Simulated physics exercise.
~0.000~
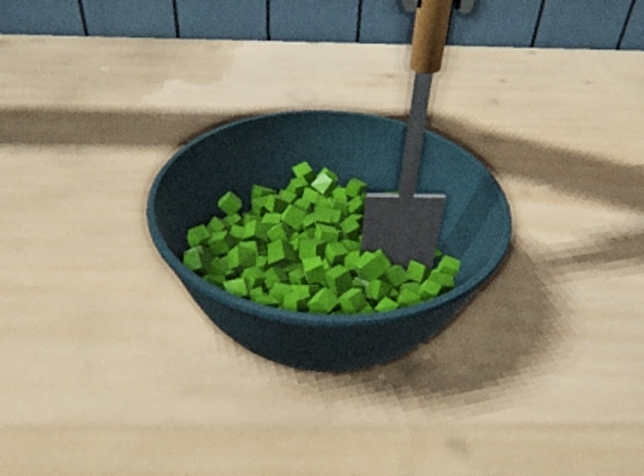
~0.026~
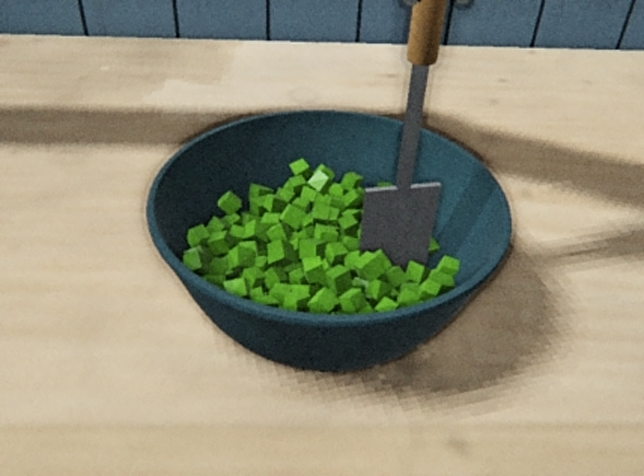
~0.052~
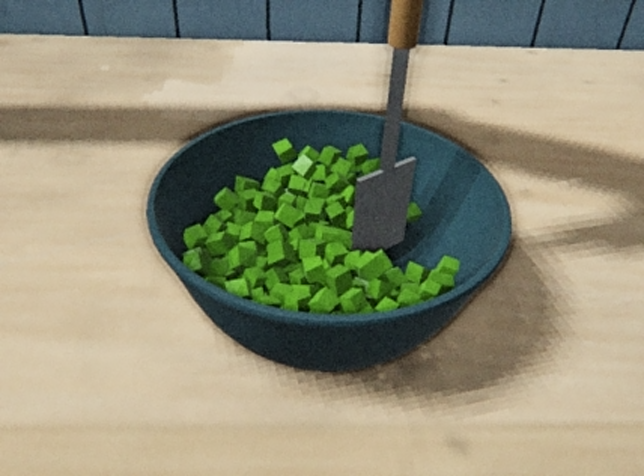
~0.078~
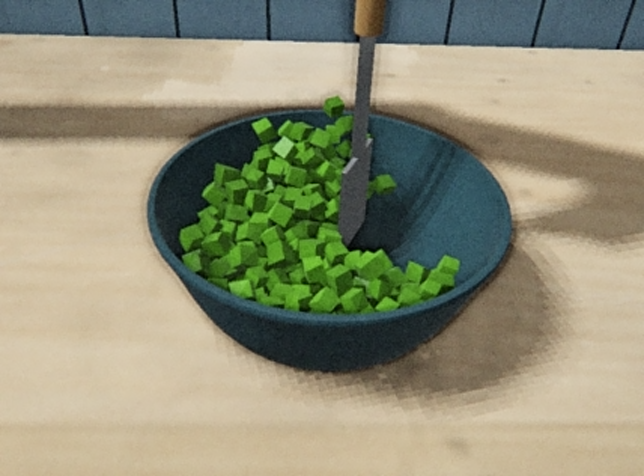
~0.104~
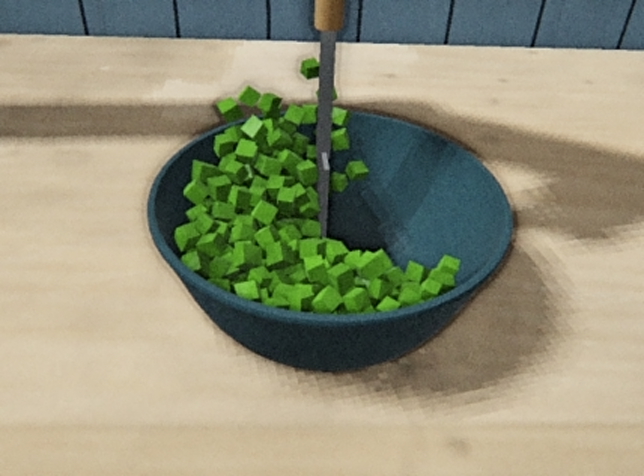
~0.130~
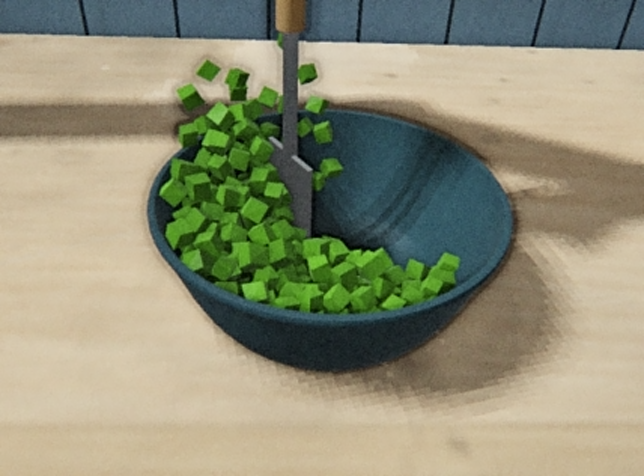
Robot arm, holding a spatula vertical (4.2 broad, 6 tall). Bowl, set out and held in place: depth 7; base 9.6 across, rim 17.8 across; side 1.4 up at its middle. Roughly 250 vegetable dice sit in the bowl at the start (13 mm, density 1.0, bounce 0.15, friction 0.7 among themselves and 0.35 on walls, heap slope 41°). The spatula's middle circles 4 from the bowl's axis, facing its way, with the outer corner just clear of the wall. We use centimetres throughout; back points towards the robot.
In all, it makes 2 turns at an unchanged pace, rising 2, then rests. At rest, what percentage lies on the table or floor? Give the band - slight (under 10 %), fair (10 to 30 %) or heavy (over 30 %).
Band: Heavy.
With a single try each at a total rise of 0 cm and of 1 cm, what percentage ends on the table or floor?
Roughly 55 and 55 per cent.
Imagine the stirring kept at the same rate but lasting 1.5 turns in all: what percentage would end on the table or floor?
Then some 40 per cent.
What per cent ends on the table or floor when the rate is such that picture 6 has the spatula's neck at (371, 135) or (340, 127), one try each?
About 20 per cent, then about 30 per cent.
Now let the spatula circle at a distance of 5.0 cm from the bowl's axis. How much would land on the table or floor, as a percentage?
In that case roughly 40 per cent.
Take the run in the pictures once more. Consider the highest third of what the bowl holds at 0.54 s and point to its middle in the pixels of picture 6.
In the last picture it sits around (260, 291).
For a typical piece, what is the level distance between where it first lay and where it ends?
I'd put it at roughly 14 centimetres.
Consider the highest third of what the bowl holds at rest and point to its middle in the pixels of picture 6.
It is centred near (387, 270).
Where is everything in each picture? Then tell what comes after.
In the first frame, the spatula neck at (410, 171), 0° round; upper third of the load around (312, 250), from x 195 to 450, top at y 175; 246 in the bowl.
In the second frame, the spatula neck at (407, 162), 10° round; upper third of the load around (312, 239), from x 195 to 445, top at y 170.
In the third frame, the spatula neck at (390, 144), 36° round; upper third of the load around (305, 217), from x 195 to 445, top at y 150.
In the fourth frame, the spatula neck at (360, 131), 65° round; upper third of the load around (290, 197), from x 190 to 445, top at y 105.
In the fifth frame, the spatula neck at (324, 126), 94° round; upper third of the load around (260, 185), from x 185 to 450, top at y 70; 245 in the bowl, 1 in flight or on the tool.
In the sixth frame, the spatula neck at (290, 129), 123° round; upper third of the load around (232, 187), from x 175 to 450, top at y 40; 241 in the bowl, 5 in flight or on the tool.
After 0.34 s, 353° round, highest piece 10 above the table; 171 in the bowl, 33 on the table or floor, 42 in flight or on the tool.
After 0.54 s, 223° round, highest piece 9 above the table; 132 in the bowl, 98 on the table or floor, 16 in flight or on the tool.
After 0.85 s, 0° round, highest piece 8 above the table; 126 on the table or floor, 120 in the bowl.
After 1.55 s, 0° round, highest piece 8 above the table; 126 on the table or floor, 120 in the bowl.
In the end, 126 on the table or floor, 120 in the bowl. That is 51 % on the table or floor.
